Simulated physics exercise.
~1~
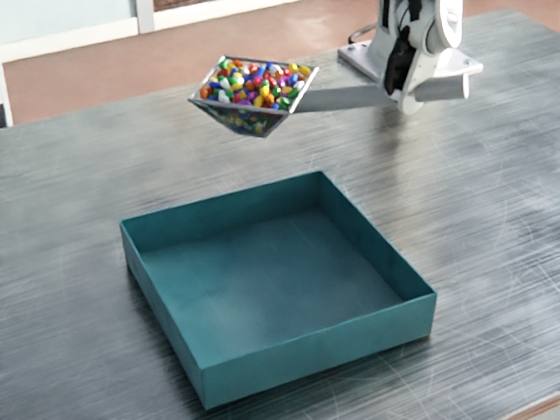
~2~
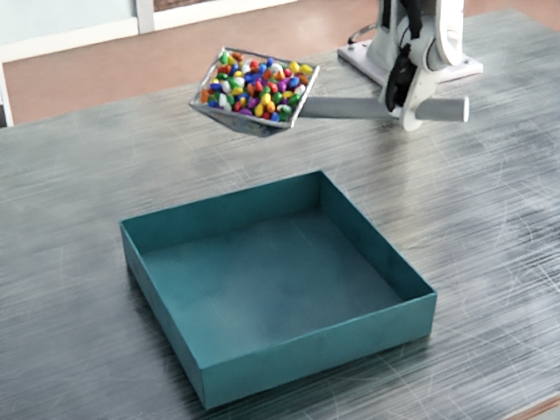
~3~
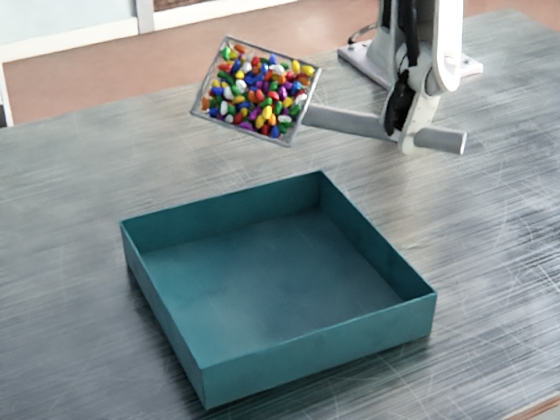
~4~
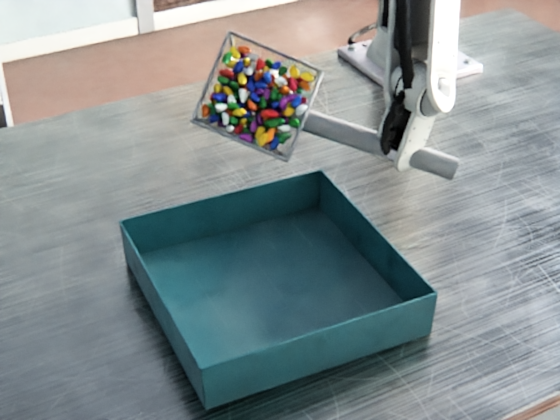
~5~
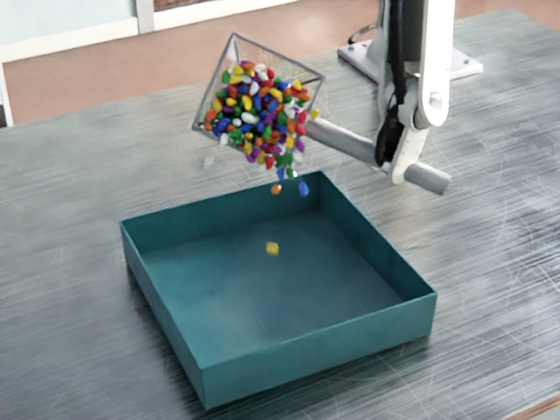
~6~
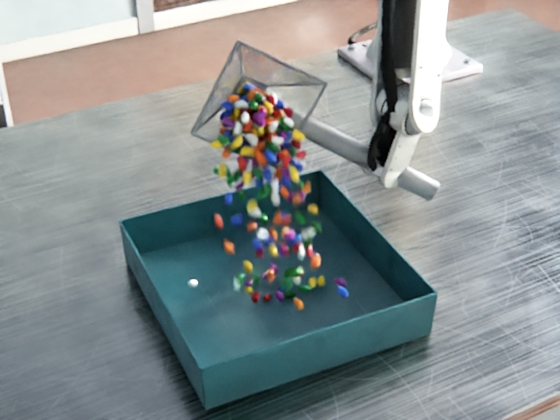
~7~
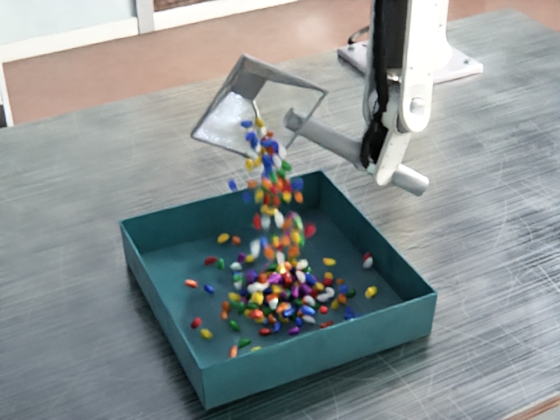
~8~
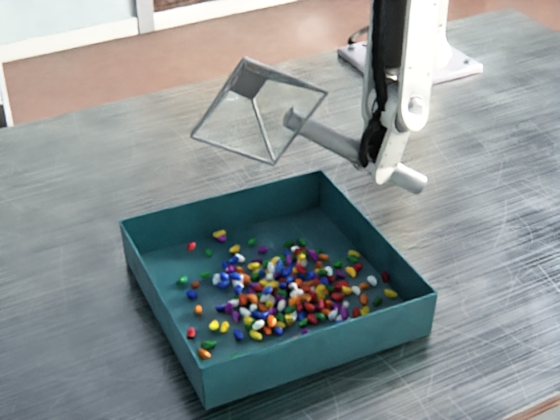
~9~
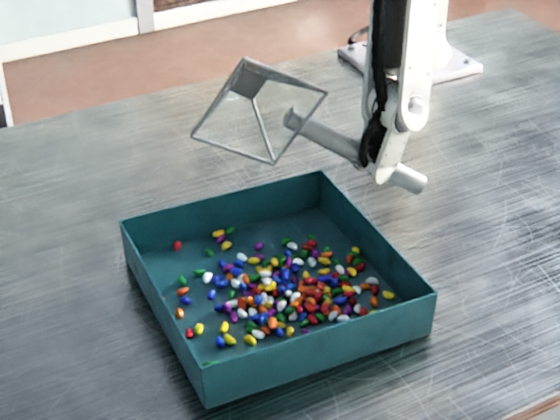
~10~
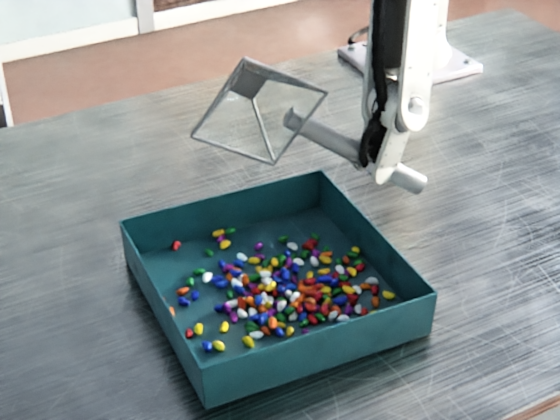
A robot arm holds a clear, flaring scoop heaped with colorful jelly beans above a metal table, behind and above an empty teal square tray. The arm steadily tips the scoop forward, and at first the beans stay inside as its open face swings into view. Then a few slip over the lower edge, and soon a thick stream pours down into the tray. The beans bounce and scatter across the bottom as the scoop runs empty. The scoop stops, steeply tipped and bare, while the beans settle in a loose, uneven spread inside the tray.
